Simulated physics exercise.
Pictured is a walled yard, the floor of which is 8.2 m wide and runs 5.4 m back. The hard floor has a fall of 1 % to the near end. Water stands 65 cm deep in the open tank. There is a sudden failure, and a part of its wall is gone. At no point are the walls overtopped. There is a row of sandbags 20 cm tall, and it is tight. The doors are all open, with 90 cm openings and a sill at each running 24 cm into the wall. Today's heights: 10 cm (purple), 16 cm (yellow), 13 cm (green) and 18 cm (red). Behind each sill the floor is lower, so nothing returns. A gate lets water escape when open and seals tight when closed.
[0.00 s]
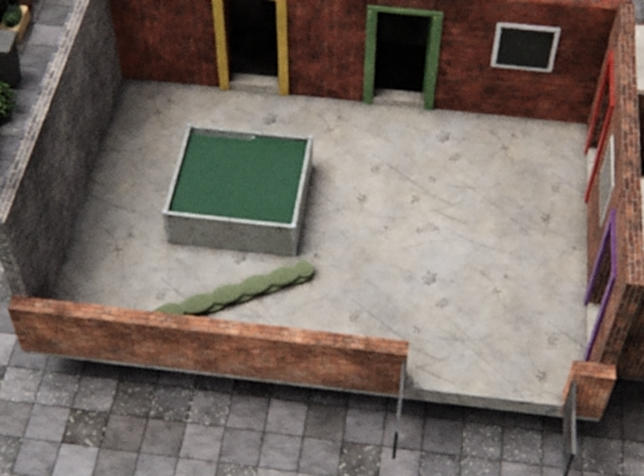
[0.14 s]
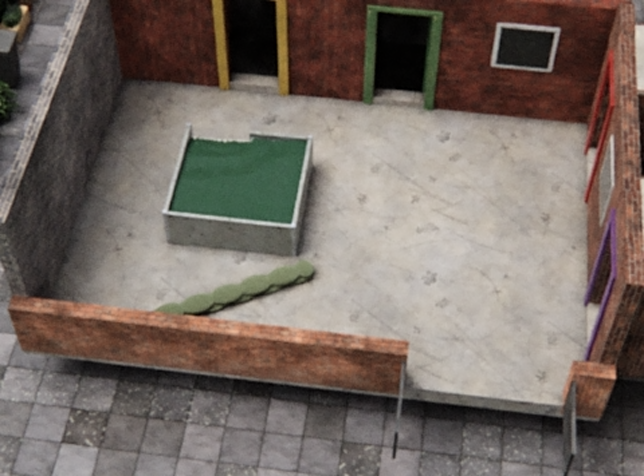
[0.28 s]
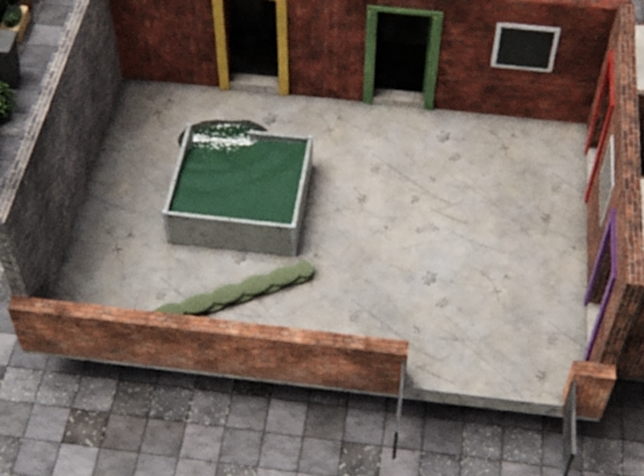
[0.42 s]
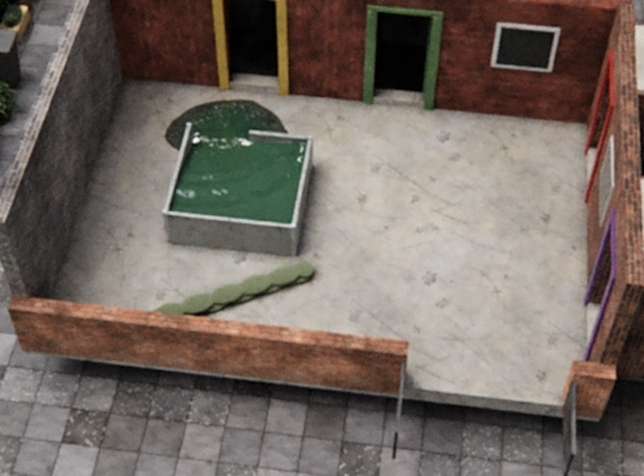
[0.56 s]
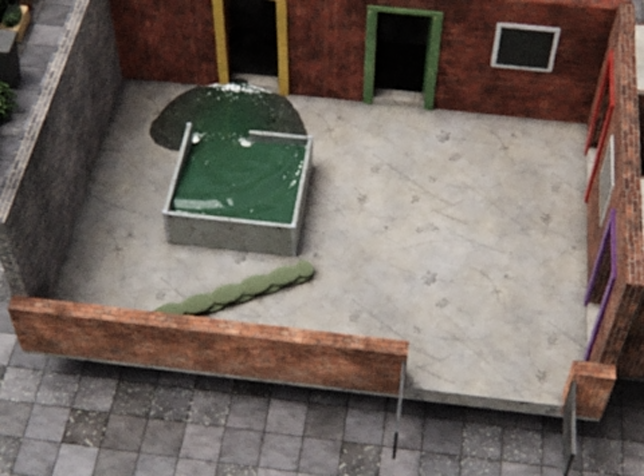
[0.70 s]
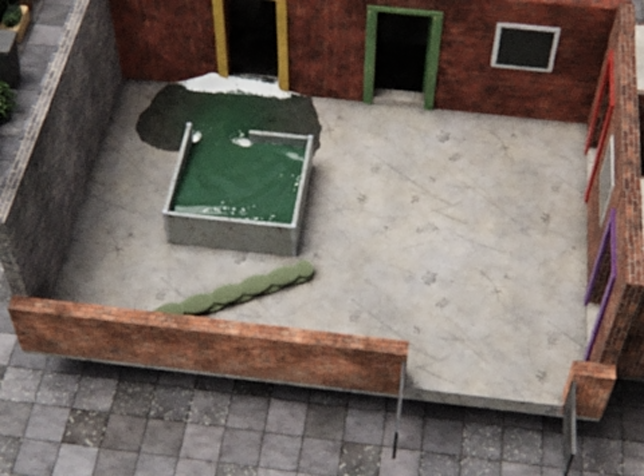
Green water bursts through the tank's far side and spreads across the floor to the yellow door.
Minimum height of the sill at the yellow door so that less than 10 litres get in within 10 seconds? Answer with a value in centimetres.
Roughly 35 cm.
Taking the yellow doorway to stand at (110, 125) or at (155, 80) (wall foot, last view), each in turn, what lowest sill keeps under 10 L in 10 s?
About 19 cm, then about 29 cm.
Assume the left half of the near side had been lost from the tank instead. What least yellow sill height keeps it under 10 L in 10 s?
At least roughly 6.5 centimetres tall.
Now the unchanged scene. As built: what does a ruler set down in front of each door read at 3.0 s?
Door by door, in centimetres - purple 0, yellow 24, green 4, red 0.
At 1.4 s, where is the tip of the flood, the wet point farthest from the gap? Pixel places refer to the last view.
The farthest wet point is roughly at (384, 111) in the last view.
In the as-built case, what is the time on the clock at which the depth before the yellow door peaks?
Around 1.6 seconds.
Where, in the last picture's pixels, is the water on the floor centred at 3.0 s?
Around (229, 168).
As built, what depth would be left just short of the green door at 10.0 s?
About 2.0 cm.
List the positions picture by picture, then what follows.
The open tank at (240, 177) is whole and still, 65 cm deep; the yellow door at (252, 49) is dry, in the first picture.
Water pours out on the far side and has run 0.3 m, to a hidden place; about 9 cm deep outside, 65 cm at the back, in the second picture.
The front is at (238, 124), 0.8 m from the gap on the far side; 0.9 m2 of floor is wet, 65 cm left at the back, in the third picture.
The front is at (233, 103), 1.3 m from the gap on the far side; 1.9 m2 of floor is wet, 65 cm left at the back, in the fourth picture.
Water pours out on the far side and has run 1.7 m, to (236, 82); about 6 cm deep outside, 62 cm at the back, in the fifth picture.
Water pours out on the far side and has run 1.8 m, to (231, 77); about 6 cm deep outside, 55 cm at the back; water is at the yellow door at (252, 49), in the sixth picture.
After 1.4 s water covers 10 % of the floor, deepest (40 cm) near (221, 94); 35 cm at the yellow door, 61 litres in over its 16 cm sill.
After 3.0 s water covers 40 % of the floor, deepest (28 cm) near (131, 85); 24 cm at the yellow door, 195 litres in over its 16 cm sill.
After 10.0 s water covers 90 % of the floor, deepest (16 cm) near (281, 269); 7 cm at the yellow door, 223 litres in over its 16 cm sill.
At the yellow door as built, the water arrived by 0.6 s and peaked near 36 cm at 1.6 s.
With a sill of 31 cm, 27 litres would have come in within the 10 s; with 42 cm, 0 litres. So under 10 litres takes about 35 cm.
